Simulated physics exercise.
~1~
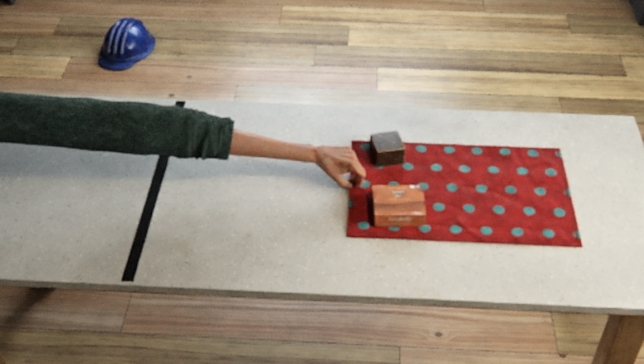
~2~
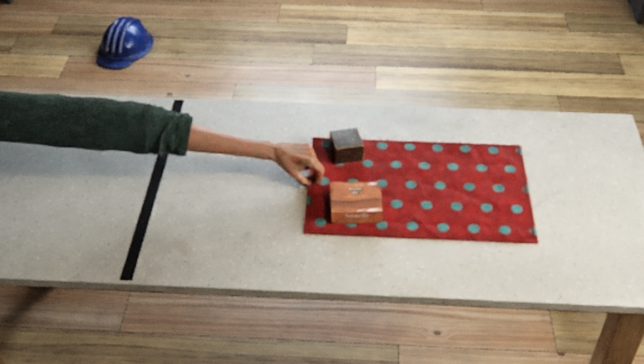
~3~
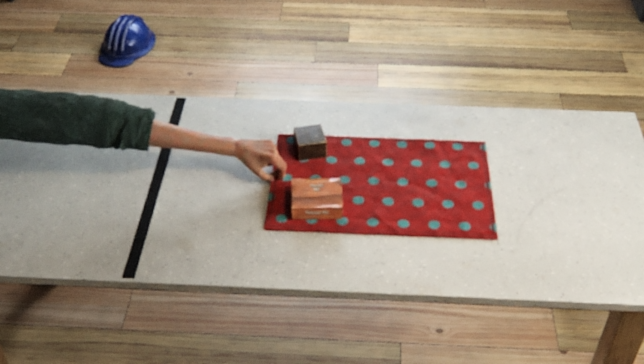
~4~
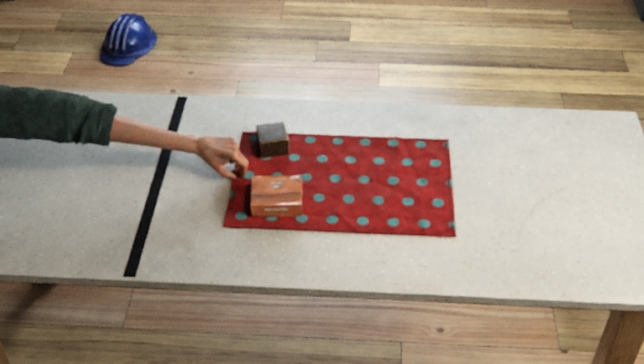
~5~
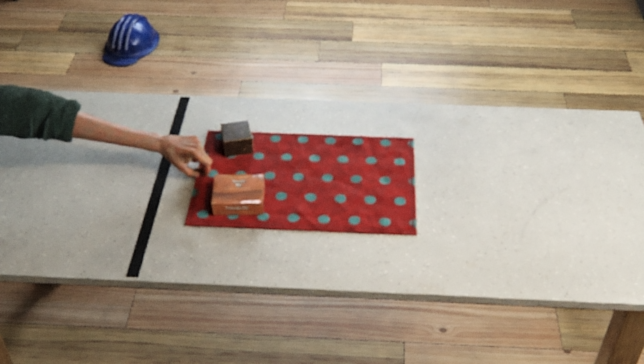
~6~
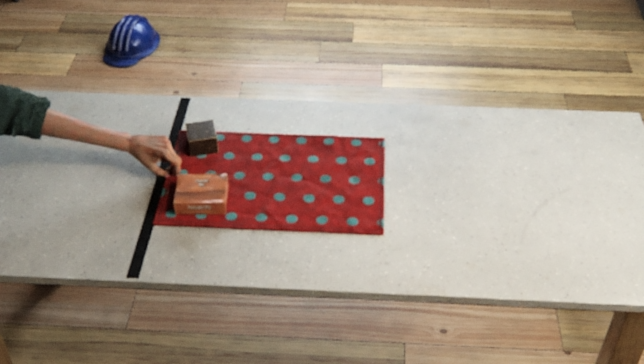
At first, a hand in a dark green sleeve grips the left edge of a red cloth with teal dots, which lies on a pale tabletop with an orange packet and a dark block on it. The hand draws the cloth steadily left, towards a strip of black tape across the table. Both objects ride along near the cloth's left end, keeping their places as the gap to the tape narrows. Finally the cloth's left edge reaches the tape, with the orange packet and the dark block still resting on the cloth.
